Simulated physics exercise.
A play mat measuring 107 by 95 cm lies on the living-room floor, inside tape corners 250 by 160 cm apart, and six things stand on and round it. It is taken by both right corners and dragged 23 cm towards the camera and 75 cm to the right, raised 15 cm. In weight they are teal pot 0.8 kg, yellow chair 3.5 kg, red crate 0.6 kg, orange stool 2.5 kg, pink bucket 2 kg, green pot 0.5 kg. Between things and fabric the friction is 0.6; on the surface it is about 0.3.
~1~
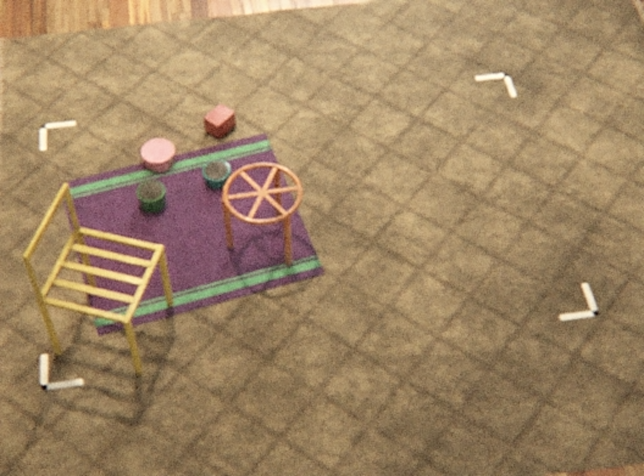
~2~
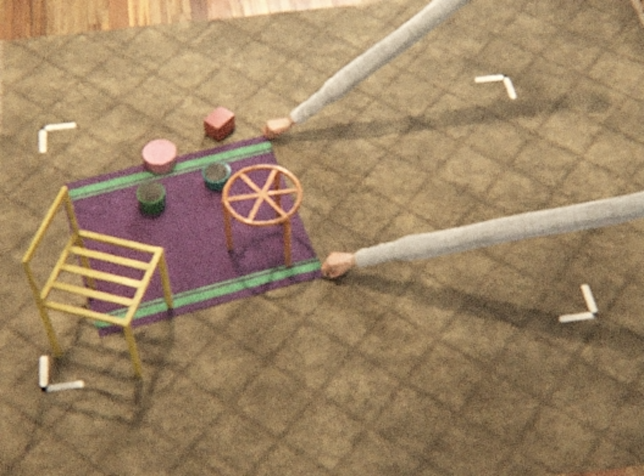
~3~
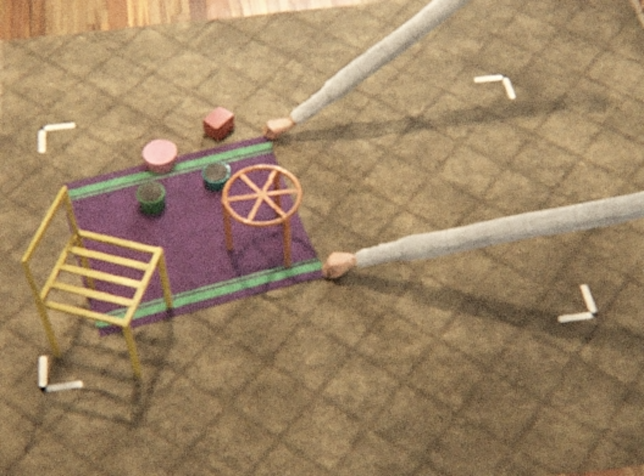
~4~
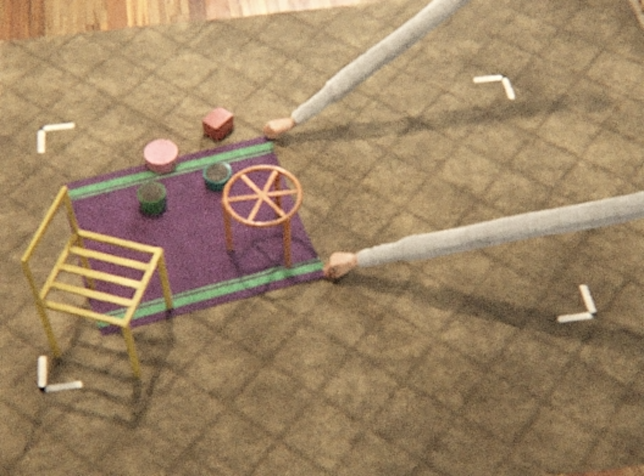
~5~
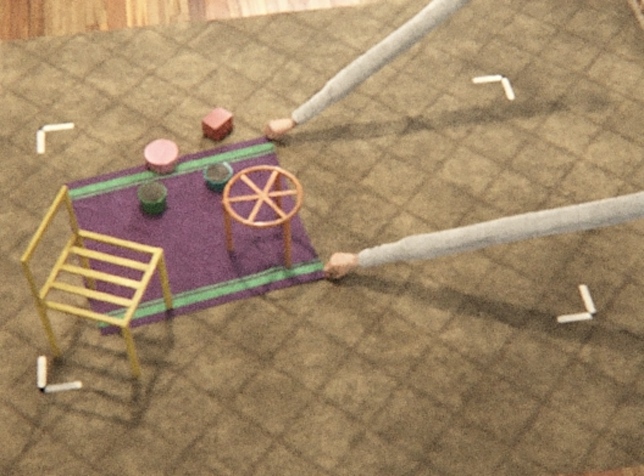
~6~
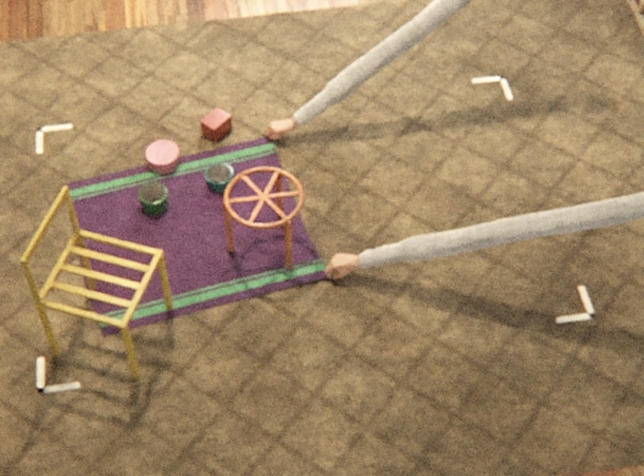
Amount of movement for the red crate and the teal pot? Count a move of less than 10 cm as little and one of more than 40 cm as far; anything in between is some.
In order: The red crate moves little; the teal pot moves far.
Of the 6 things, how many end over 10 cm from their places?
The number is 5.
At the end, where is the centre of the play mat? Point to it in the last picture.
Its centre lands at about (357, 244).
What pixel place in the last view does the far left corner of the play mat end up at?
That corner settles near pixel (221, 200) in the last view.
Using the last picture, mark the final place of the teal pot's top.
It comes to rest at about (387, 187).
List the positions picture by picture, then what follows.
Red crate (219, 115); teal pot (216, 170); play mat corners (265, 133) (325, 274), in the first picture.
Grip (327, 276), in the second picture.
Grip (328, 276), in the third picture.
Grip (329, 276), in the fourth picture.
Grip (330, 276), in the fifth picture.
Red crate (216, 118); grip (331, 277), in the sixth picture.
Next, middle of the play mat at (234, 230); teal pot 25 cm off its start, pink bucket 25 cm off its start, orange stool 24 cm off its start.
Then, middle of the play mat at (278, 236); teal pot 46 cm off its start, pink bucket 47 cm off its start, green pot 45 cm off its start.
After that, middle of the play mat at (324, 241); teal pot 70 cm off its start at (354, 184), pink bucket 68 cm off its start at (290, 163), green pot 67 cm off its start at (286, 203).
Later, middle of the play mat at (357, 244); teal pot 86 cm off its start, pink bucket 84 cm off its start, green pot 83 cm off its start.
At the end, middle of the play mat at (357, 244); teal pot 86 cm off its start at (387, 187), red crate 0 cm off its start at (216, 118), orange stool lifted 8 cm, pink bucket 84 cm off its start at (321, 166).
